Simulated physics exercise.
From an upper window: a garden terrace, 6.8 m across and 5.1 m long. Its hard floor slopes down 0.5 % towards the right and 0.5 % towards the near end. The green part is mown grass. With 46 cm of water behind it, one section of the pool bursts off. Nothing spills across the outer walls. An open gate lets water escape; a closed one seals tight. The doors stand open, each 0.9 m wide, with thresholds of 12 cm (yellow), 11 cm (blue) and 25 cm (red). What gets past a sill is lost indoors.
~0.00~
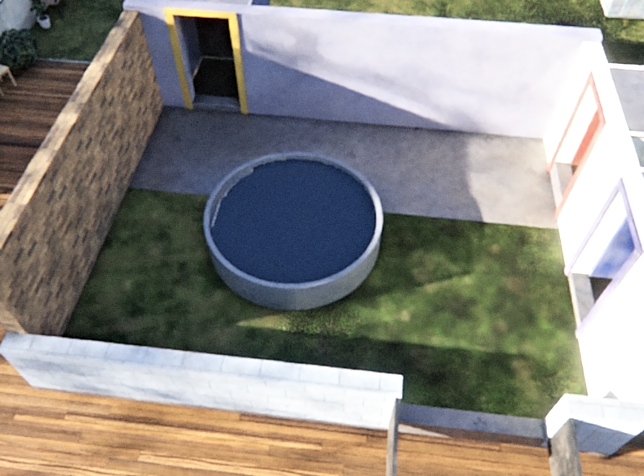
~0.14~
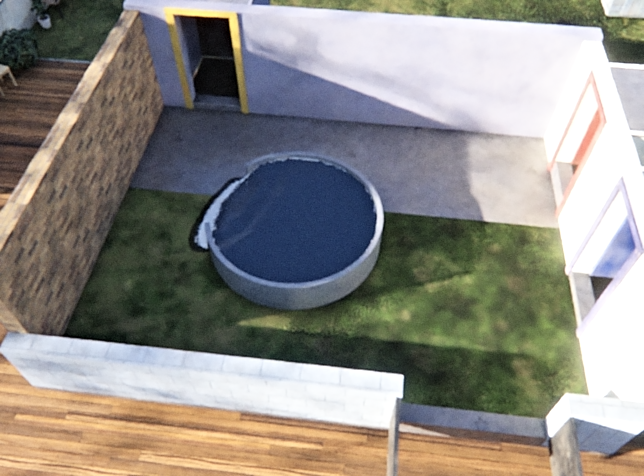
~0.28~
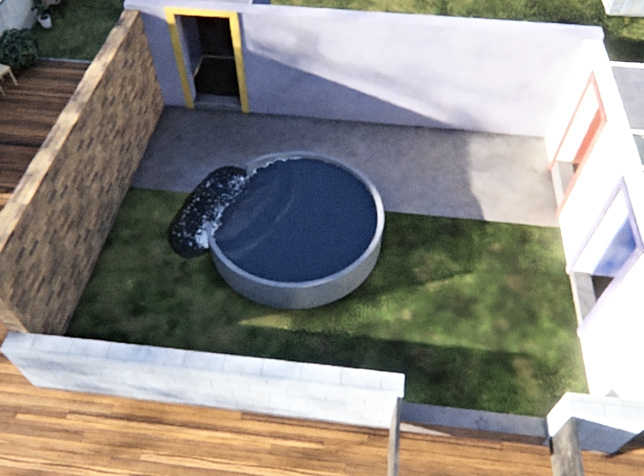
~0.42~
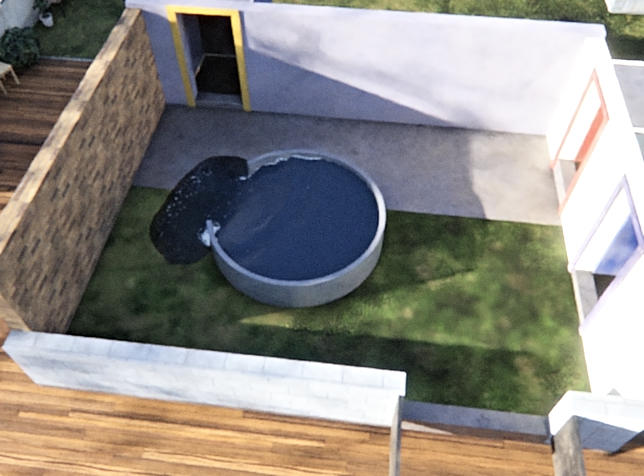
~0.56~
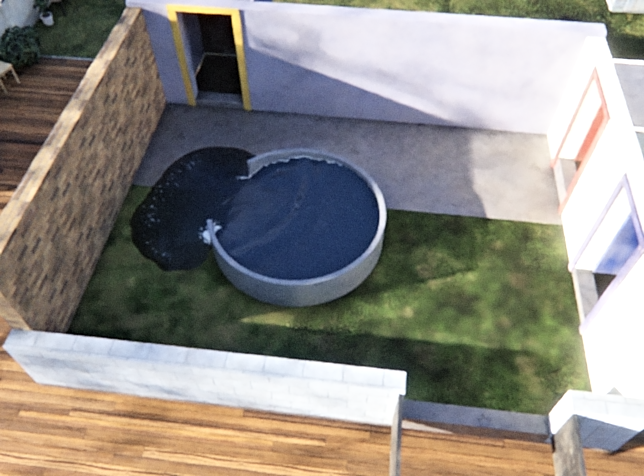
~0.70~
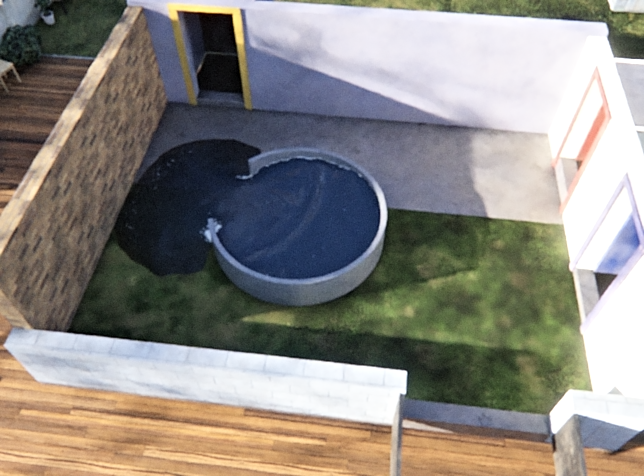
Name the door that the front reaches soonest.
It arrives first at the yellow door.
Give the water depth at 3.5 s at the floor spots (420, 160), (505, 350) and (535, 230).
About 0, 0 and 0 cm.
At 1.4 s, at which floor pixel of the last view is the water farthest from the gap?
At about (165, 110).
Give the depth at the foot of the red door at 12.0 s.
About 7.0 cm.
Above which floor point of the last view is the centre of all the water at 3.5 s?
At about (234, 209).
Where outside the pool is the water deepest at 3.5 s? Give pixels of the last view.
Around (165, 110).
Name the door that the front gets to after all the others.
It is the blue one.
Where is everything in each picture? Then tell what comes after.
Still water, 46 cm deep, in the pool at (294, 217), in the first frame.
The front is at (247, 184), 0.7 m from the gap at (223, 208); 0.3 m2 of floor is under water; 46 cm left at the back of the pool, in the second frame.
The front is at (226, 170), 0.9 m from the gap at (224, 208); 1.0 m2 of floor is under water; 46 cm left at the back of the pool, in the third frame.
Water pours out at (225, 207) and has run 1.2 m, to (216, 160); deepest outside 22 cm, 46 cm at the pool's back, in the fourth frame.
The front is at (196, 154), 1.4 m from the gap at (226, 206); 2.7 m2 of floor is under water; 46 cm left at the back of the pool, in the fifth frame.
The front is at (185, 147), 1.6 m from the gap at (227, 205); 3.6 m2 of floor is under water; 46 cm left at the back of the pool, in the sixth frame.
After 1.4 s water covers 20 % of the floor and is deepest (26 cm) near (144, 184); yellow door not reached, blue door not reached, red door not reached.
After 2.2 s water covers 25 % of the floor and is deepest (35 cm) near (165, 110); yellow door reached at 1.5 s, blue door not reached, red door not reached.
After 3.5 s water covers 40 % of the floor and is deepest (22 cm) near (165, 110); yellow door reached at 1.5 s, blue door not reached, red door not reached.
After 7.0 s water covers 80 % of the floor and is deepest (12 cm) near (58, 357); yellow door reached at 1.5 s, blue door not reached, red door reached at 5.6 s.
After 12.0 s water covers 95 % of the floor and is deepest (9 cm) near (573, 417); yellow door reached at 1.5 s, blue door reached at 7.4 s, red door reached at 5.6 s.
